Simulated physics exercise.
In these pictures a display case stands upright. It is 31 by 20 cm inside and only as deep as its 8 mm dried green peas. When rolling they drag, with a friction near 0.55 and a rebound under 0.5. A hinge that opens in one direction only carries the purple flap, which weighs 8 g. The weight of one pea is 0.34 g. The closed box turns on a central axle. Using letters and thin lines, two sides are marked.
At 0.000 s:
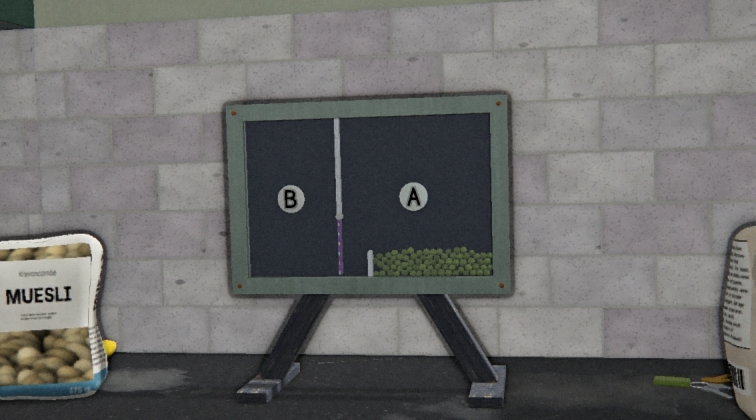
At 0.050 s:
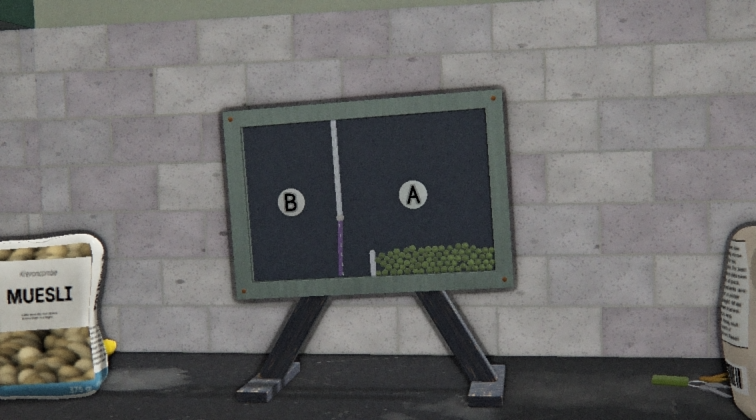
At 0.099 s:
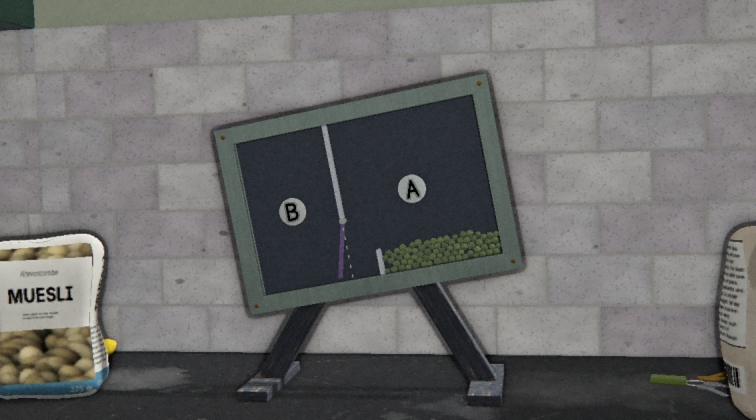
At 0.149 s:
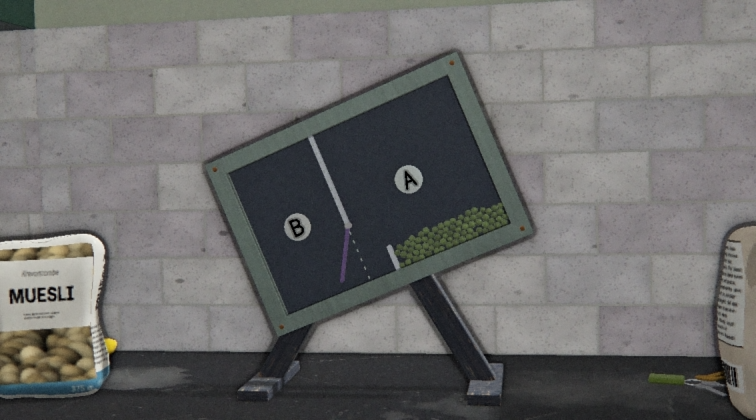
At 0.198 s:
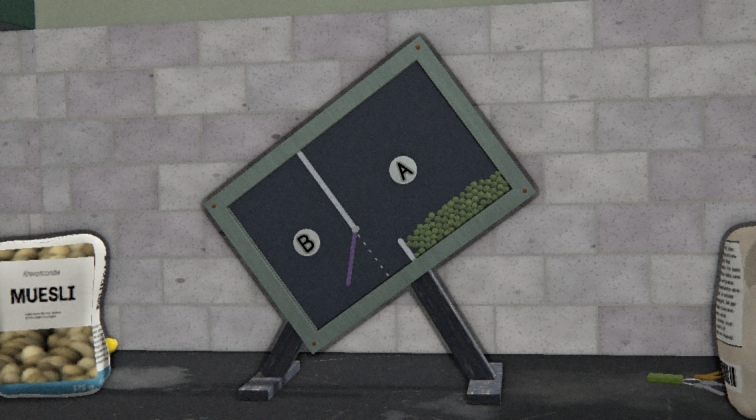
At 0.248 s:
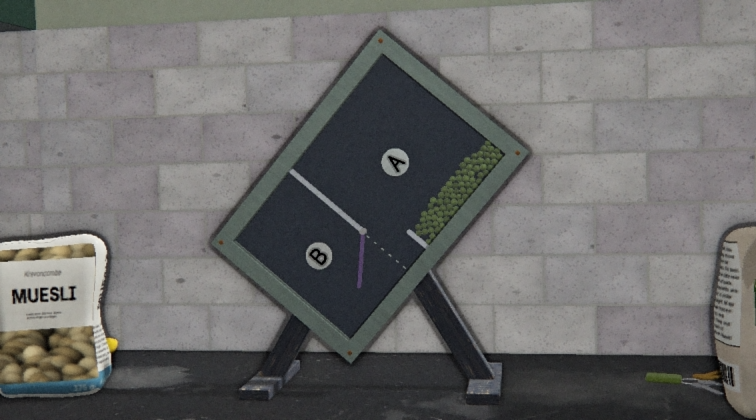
The footage shows a framed box on a stand, labelled A and B, starting level and then turning steadily anticlockwise, as its purple flap swings away from the dotted line and green peas stay heaped along the right side.
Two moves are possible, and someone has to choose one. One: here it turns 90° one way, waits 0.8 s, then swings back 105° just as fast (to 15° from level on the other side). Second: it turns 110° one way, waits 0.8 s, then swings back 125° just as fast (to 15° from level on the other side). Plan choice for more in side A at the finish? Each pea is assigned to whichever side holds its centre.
Second.
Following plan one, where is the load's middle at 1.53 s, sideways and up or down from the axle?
Offset: Approx. 5 cm left, 6 cm below.
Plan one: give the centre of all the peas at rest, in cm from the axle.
The middle sits around 5 cm left of it and 8 cm below it.
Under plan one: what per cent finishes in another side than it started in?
About 55 %.
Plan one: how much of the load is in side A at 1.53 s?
Roughly 50 per cent.
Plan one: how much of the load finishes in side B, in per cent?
Around 55 in a hundred.
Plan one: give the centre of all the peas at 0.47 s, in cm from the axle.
About 6 cm right and 3 cm above.
Plan one. 0.47 s, it stands 90° anticlockwise; the peas' middle is 6 cm right of and 3 cm above the centre; A 95 %, B 5 %; purple flap open 71°.
After 1.53 s, it stands 37° anticlockwise; the peas' middle is 5 cm left of and 6 cm below the centre; A 50 %, B 50 %; purple flap open 38°.
After 1.79 s, it stands 15° clockwise; the peas' middle is 8 cm left of and 4 cm below the centre; A 40 %, B 60 %; purple flap open 18°.
At rest by 2.5 s, it stands 15° clockwise; A 45 %, B 55 %; purple flap open 16°.
Plan two would end with A 65 %, B 35 %.
